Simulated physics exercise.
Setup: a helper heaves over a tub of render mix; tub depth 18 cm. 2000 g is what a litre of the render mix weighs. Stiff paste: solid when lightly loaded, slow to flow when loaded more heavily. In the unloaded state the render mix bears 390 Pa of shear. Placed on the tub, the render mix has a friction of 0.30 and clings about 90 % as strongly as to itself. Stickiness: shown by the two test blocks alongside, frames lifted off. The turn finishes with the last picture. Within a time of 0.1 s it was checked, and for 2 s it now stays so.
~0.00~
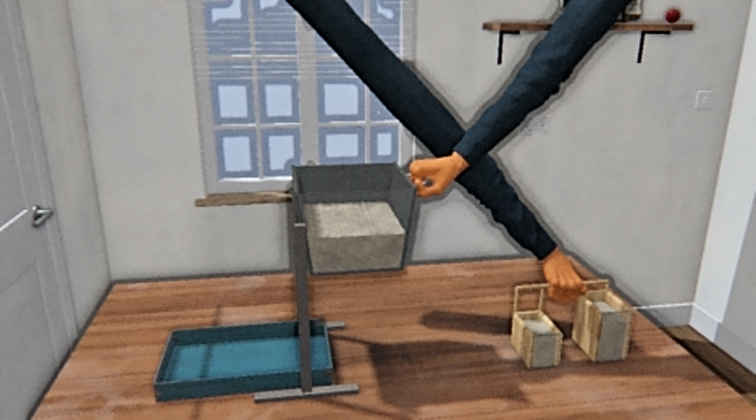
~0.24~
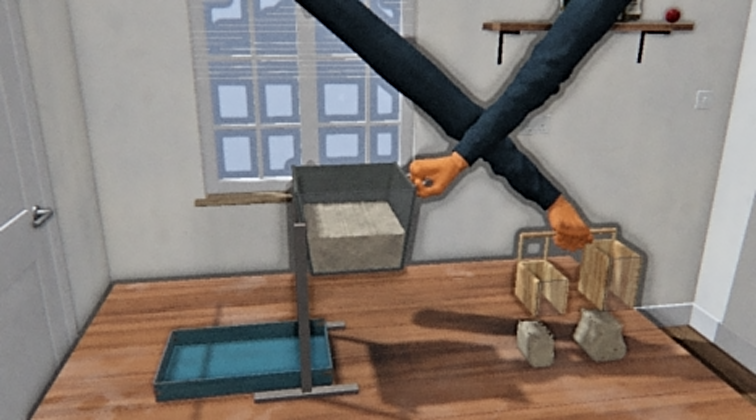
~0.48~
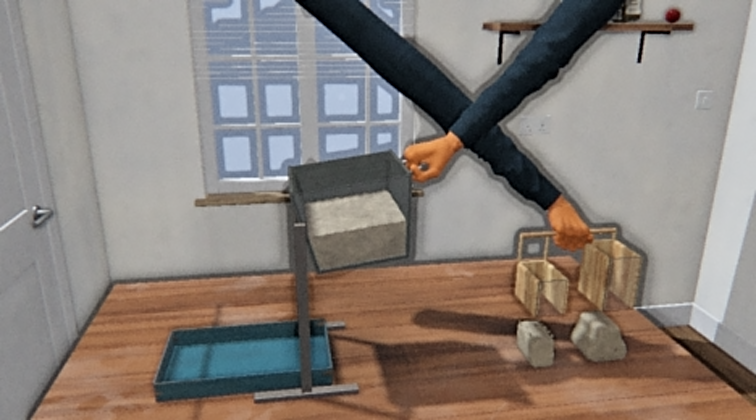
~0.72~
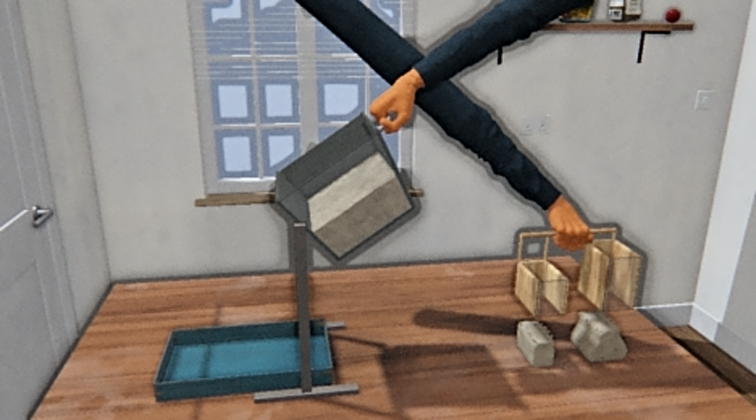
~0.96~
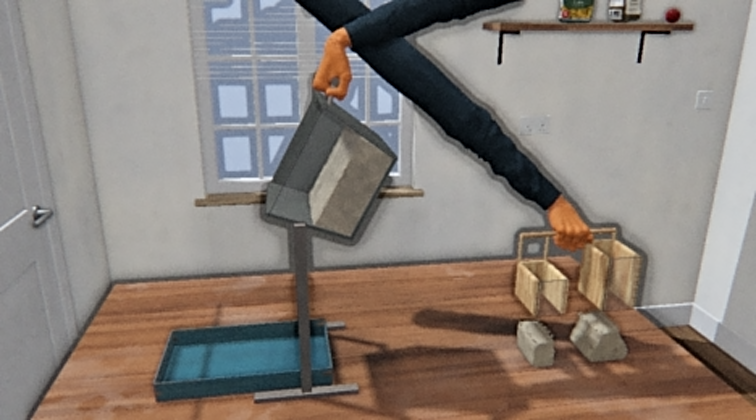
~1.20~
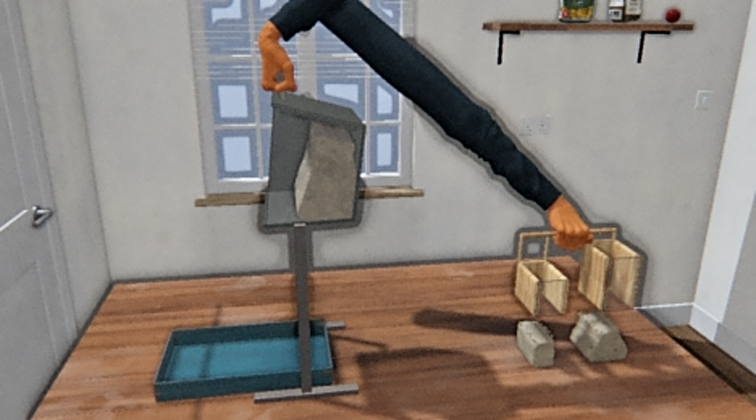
Two hands lift wooden moulds off two grey blocks and tilt a tub leftward.
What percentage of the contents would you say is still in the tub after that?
I would say about 100 %.
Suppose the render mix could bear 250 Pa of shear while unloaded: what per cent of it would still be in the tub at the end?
It would come to about 80 %.
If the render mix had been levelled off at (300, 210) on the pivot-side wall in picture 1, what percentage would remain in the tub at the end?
50 %.
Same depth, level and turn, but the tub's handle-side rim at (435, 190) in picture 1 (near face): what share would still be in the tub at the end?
The tub would keep roughly 80 percent.
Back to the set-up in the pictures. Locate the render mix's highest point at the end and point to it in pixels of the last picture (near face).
I'd say it peaks at roughly (286, 173) in the last picture.
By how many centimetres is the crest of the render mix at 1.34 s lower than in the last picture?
I reckon it's close to 4 cm.
By 1.34 s, the tub is at 83 degrees and holds 100 %.
By 1.51 s, the tub is at 83 degrees and holds 100 %.
By 1.68 s, the tub is at 83 degrees and holds 100 %.
By 1.85 s, the tub is at 83 degrees and holds 100 %.
By 3.20 s, at the end, the tub is at 83 degrees and holds 100 %.
